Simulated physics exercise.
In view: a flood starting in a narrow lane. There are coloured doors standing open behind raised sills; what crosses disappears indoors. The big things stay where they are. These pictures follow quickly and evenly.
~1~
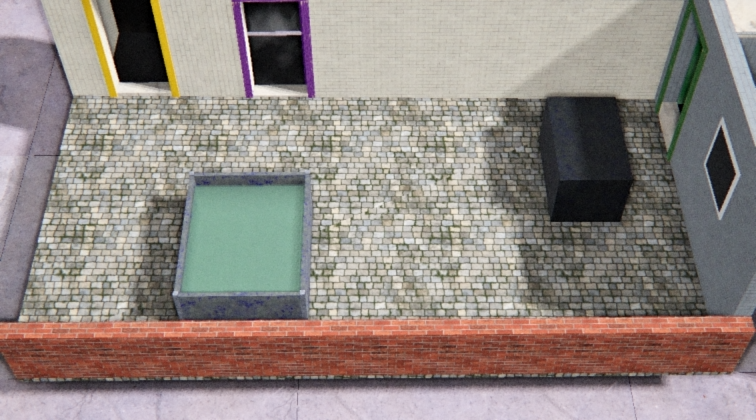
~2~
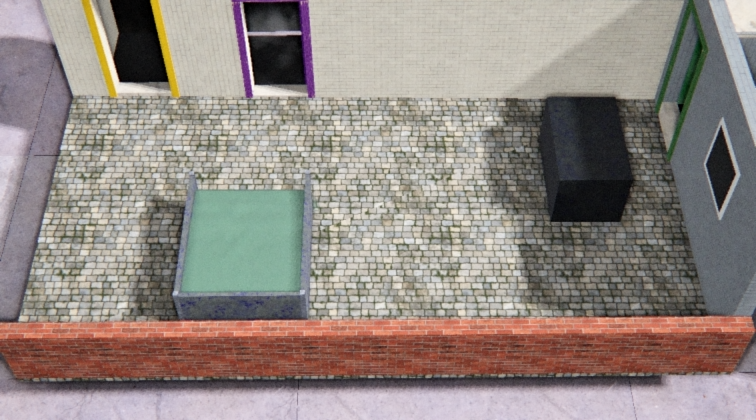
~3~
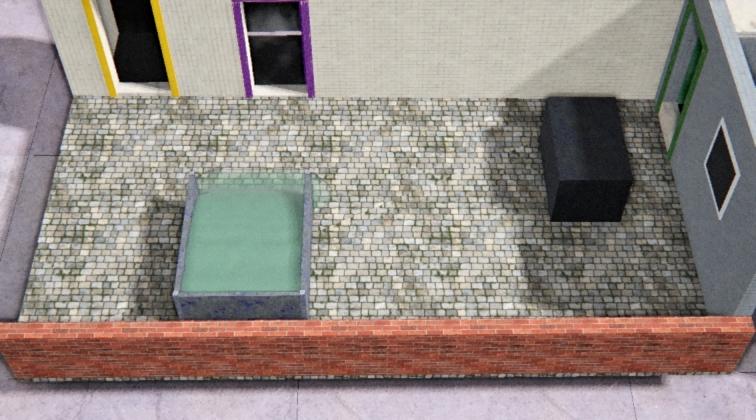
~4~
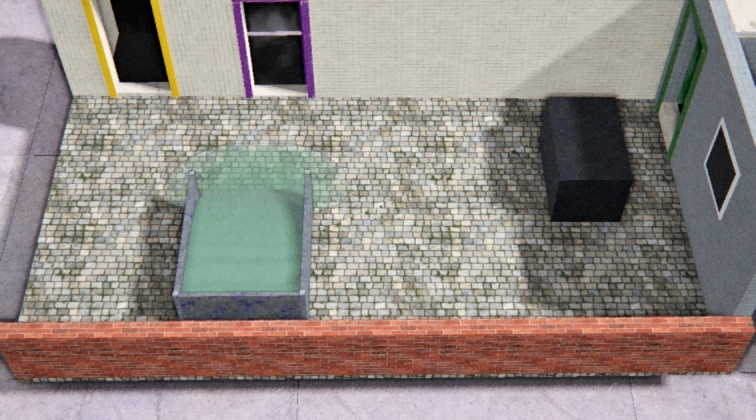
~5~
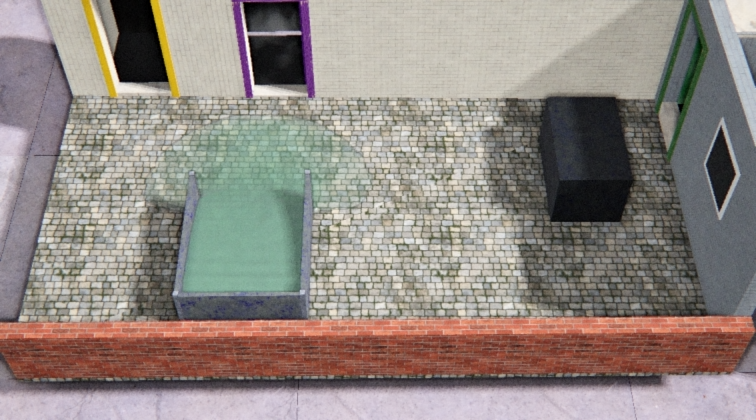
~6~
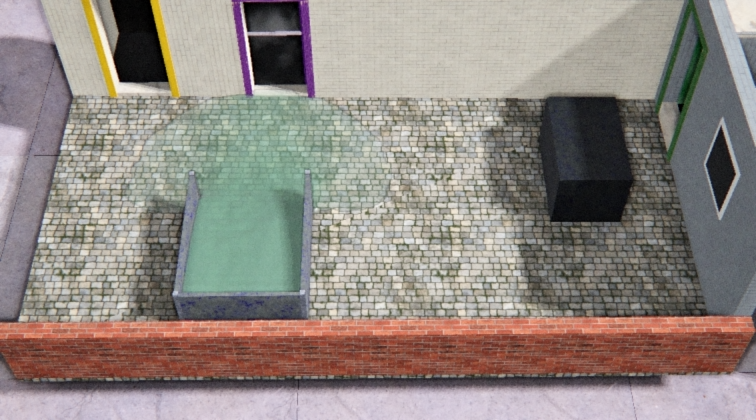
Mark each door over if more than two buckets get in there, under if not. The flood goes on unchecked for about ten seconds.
Green door: Under, yellow door: Over, purple door: Over.
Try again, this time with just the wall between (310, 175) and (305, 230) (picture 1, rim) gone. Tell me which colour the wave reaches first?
My answer: The green-painted one.
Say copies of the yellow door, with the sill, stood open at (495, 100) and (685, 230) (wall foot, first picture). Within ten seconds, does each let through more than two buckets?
Well, one comes out lower, the other comes out lower.
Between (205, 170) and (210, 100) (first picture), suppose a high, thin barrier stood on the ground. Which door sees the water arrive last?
Answer - the one in green.
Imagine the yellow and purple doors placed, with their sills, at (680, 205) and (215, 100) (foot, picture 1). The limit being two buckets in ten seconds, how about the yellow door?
Here the yellow door remains short of it.
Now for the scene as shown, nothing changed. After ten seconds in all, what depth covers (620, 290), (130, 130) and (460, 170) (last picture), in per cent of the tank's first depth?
About 10, 2, 2 %.
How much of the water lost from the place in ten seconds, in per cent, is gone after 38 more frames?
Roughly 95 percent of it.
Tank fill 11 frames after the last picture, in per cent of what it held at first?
I'd say some 28 %.
A moment on, water covers 25 % of the floor; the green door not reached, the yellow door under two buckets in, the purple door far over two buckets in.
Next, water covers 30 % of the floor; the green door not reached, the yellow door over two buckets in, the purple door far over two buckets in.
Then, water covers 40 % of the floor; the green door wet at the sill, nothing in, the yellow door over two buckets in, the purple door far over two buckets in.
Later, water covers 65 % of the floor; the green door wet at the sill, nothing in, the yellow door over two buckets in, the purple door far over two buckets in.
In the end, water covers 70 % of the floor; the green door wet at the sill, nothing in, the yellow door over two buckets in, the purple door far over two buckets in.
